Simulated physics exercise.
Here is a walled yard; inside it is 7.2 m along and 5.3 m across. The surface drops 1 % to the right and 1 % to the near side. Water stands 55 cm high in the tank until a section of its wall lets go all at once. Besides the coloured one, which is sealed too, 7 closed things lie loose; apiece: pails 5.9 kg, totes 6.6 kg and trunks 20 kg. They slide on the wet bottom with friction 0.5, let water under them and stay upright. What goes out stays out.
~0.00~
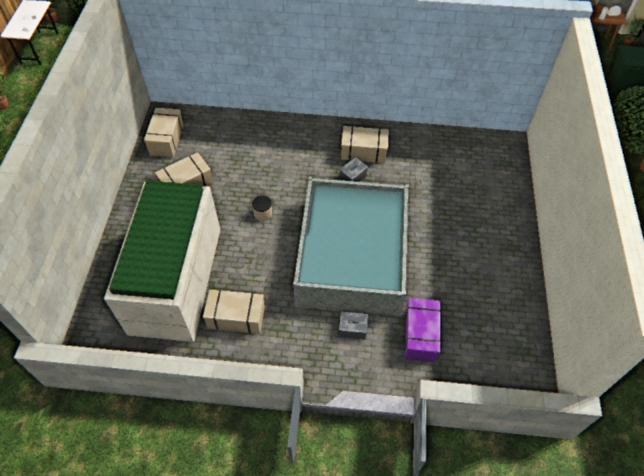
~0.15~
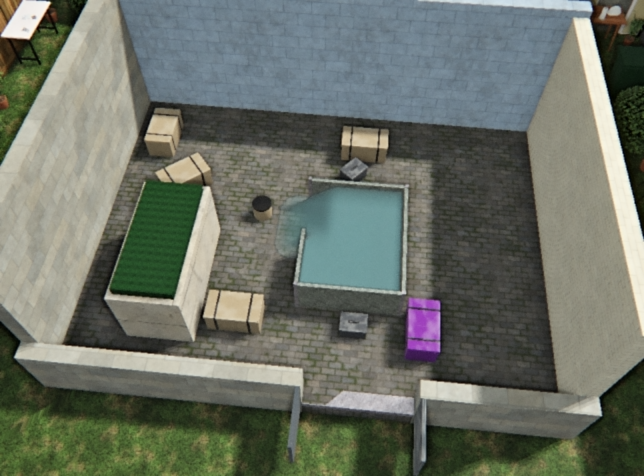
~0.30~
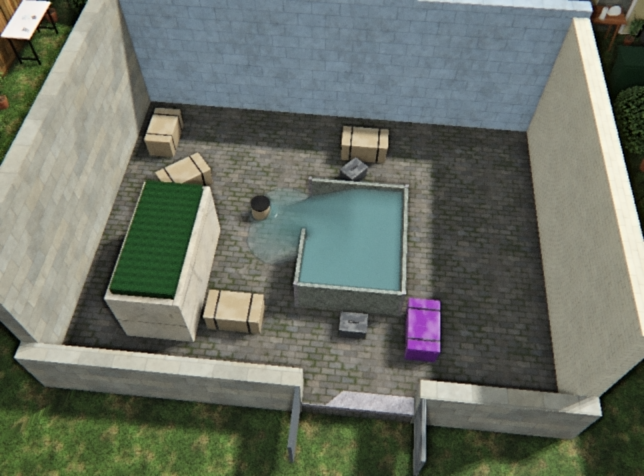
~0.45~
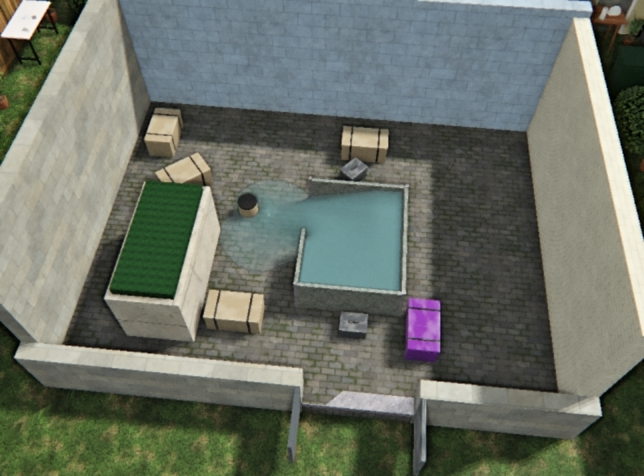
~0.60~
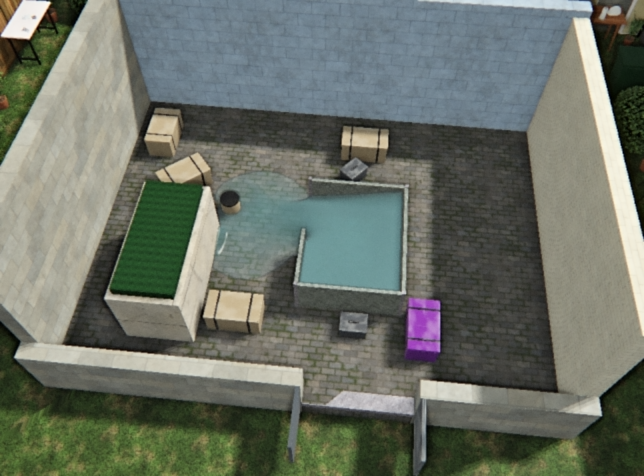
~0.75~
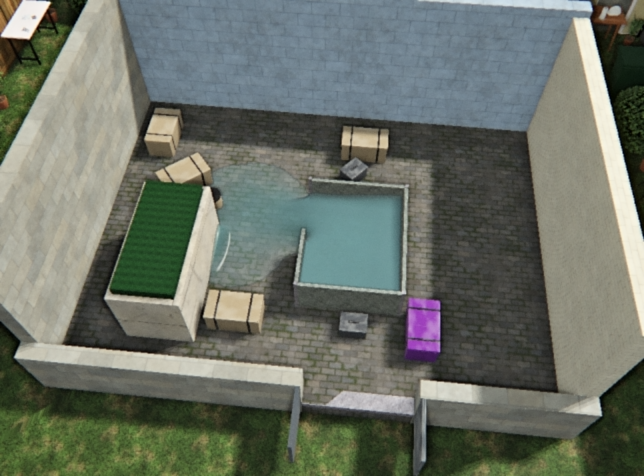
Water pouring from the broken left side of a raised pool, spreading across a walled yard and pushing a small barrel-like container leftward.
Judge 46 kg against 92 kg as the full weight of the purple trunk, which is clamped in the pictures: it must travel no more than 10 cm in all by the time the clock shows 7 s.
I expect that the smaller load will do.
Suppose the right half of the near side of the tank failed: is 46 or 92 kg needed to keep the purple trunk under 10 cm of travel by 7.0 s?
In that case only the larger load is enough.
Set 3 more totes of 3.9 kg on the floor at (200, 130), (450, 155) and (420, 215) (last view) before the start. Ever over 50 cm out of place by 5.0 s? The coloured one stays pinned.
In that order: More, under, less.
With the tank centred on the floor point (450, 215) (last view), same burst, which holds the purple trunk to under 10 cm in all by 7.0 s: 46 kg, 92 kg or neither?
Then the lower weight is enough.
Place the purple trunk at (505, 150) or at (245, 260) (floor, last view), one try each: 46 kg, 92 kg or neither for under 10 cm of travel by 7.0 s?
In that order: Either load holds; only the larger holds.
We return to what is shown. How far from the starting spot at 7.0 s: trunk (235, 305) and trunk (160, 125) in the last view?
In turn: 150 cm, 250 cm.
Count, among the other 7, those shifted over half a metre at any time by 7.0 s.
That makes 5.
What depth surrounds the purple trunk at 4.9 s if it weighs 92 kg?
Roughly 1 cm.
After 1.4 s the purple trunk would be 0 cm from its start with 46 kg and 0 cm from its start with 92 kg; 0 cm of water round it then.
After 3.1 s the purple trunk would be 0 cm from its start with 46 kg and 0 cm from its start with 92 kg; 0 cm of water round it then.
After 4.9 s the purple trunk would be 0 cm from its start with 46 kg and 0 cm from its start with 92 kg; 1 cm of water round it then.
After 7.0 s the purple trunk would be 0 cm from its start with 46 kg and 0 cm from its start with 92 kg; 1 cm of water round it then.
